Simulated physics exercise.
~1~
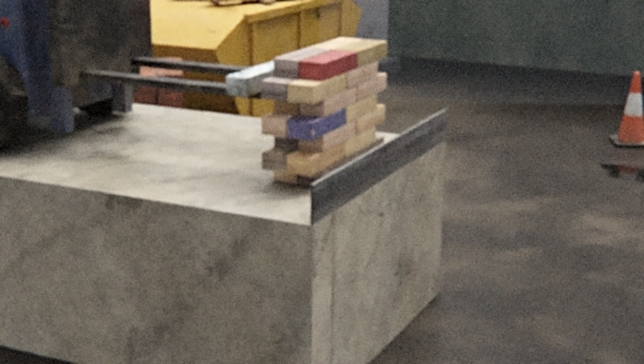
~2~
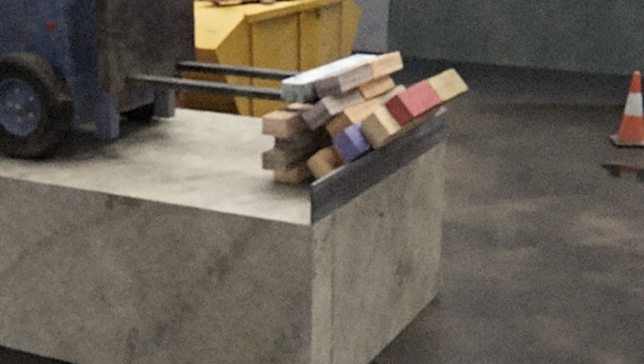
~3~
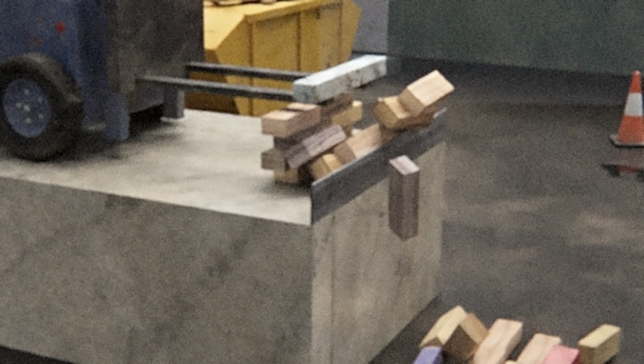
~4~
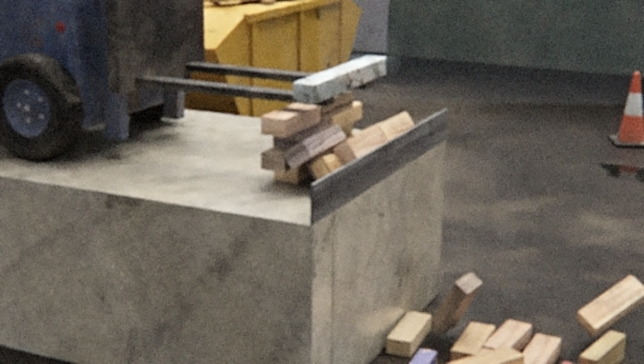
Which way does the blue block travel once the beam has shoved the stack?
It goes down, dropping past the low board at the edge of the deck to the floor below.
